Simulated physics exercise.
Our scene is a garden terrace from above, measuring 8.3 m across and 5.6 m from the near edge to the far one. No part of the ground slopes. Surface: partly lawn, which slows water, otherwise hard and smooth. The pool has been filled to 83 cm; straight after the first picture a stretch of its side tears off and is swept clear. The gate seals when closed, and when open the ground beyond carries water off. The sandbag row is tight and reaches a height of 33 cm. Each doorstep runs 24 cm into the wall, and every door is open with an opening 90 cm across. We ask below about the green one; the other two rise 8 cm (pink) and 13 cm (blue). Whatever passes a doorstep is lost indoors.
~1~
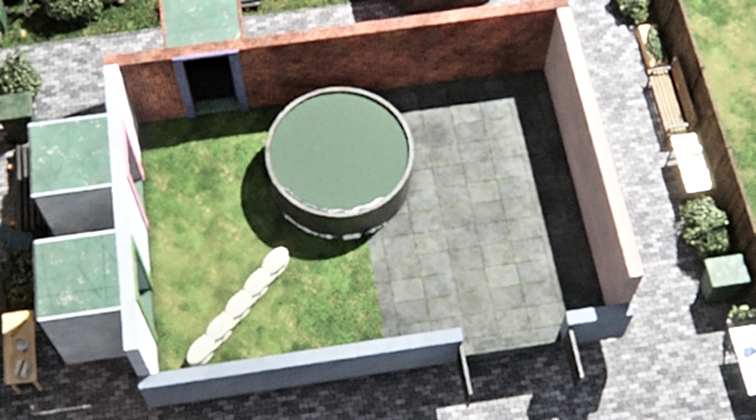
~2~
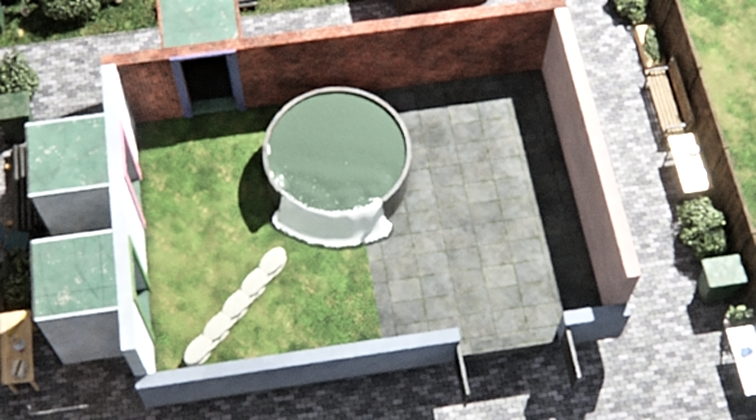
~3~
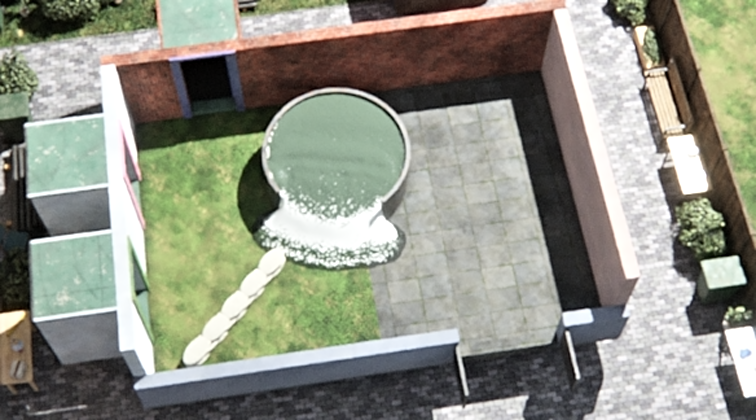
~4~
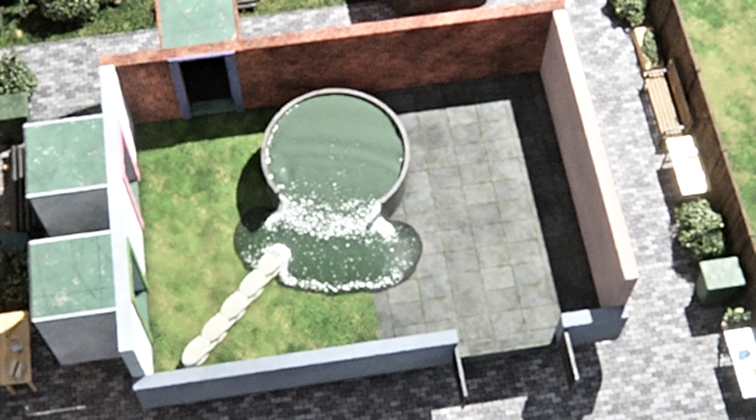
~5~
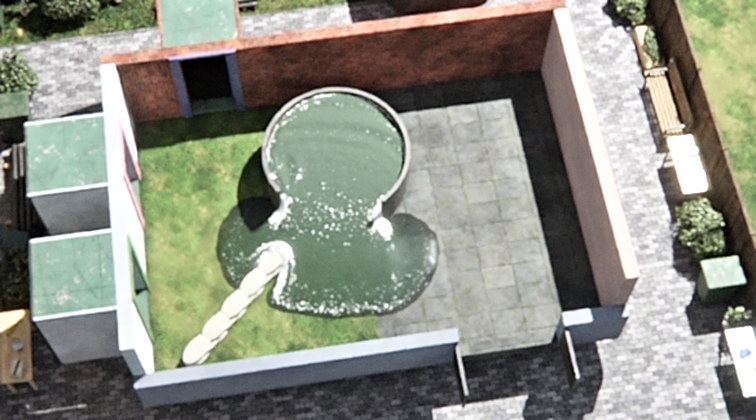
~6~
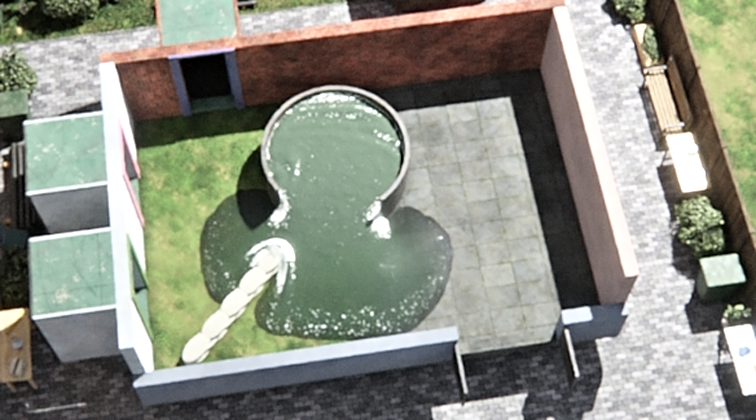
A round pool's side burst open and foamy green water poured out through the gap, spreading in a widening puddle over the grass and paving and around the pale, twisted strip on the lawn.
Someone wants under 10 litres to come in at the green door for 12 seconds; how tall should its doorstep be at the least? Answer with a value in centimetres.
It should be at least about 17 cm tall.
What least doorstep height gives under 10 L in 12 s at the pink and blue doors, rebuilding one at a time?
Roughly 9.0 cm for the pink door and roughly 11.0 cm for the blue door.
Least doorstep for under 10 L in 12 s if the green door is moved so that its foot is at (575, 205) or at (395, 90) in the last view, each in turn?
Roughly 12.5 cm for the first and 15 cm for the second.
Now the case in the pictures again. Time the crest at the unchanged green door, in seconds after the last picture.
Peak: Close to 2.6 s.
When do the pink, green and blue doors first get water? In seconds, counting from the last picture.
Pink: 1.8 s; green: 0.7 s; blue: 5.0 s.
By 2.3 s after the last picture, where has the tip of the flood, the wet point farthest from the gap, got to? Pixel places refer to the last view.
Lab note: Front tip approx. at (605, 320).
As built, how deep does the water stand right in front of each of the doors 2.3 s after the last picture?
Reading in centimetres: Pink = 6, green = 21, blue = 0.
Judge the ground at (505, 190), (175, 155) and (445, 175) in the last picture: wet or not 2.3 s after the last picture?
Point by point, the first is spared, the second spared and the third spared.
Then, 0.7 s after the last picture water covers 40 % of the floor, deepest (52 cm) near (324, 362); 1 cm at the green door, 0 litres in over its 13 cm doorstep.
Then, 2.3 s after the last picture water covers 55 % of the floor, deepest (45 cm) near (165, 385); 21 cm at the green door, 2 litres in over its 13 cm doorstep.
Then, 11.3 s after the last picture water covers 95 % of the floor, deepest (15 cm) near (480, 76); 10 cm at the green door, 23 litres in over its 13 cm doorstep.
At the green door as built, the water peaked near 23 cm, 2.5 s after the last picture.
Run again over the same 12 s with other heights there, 17 litres in over 14.5 cm, 5 litres over 19.5 cm. The limit of 10 litres is kept from about 17 cm up.
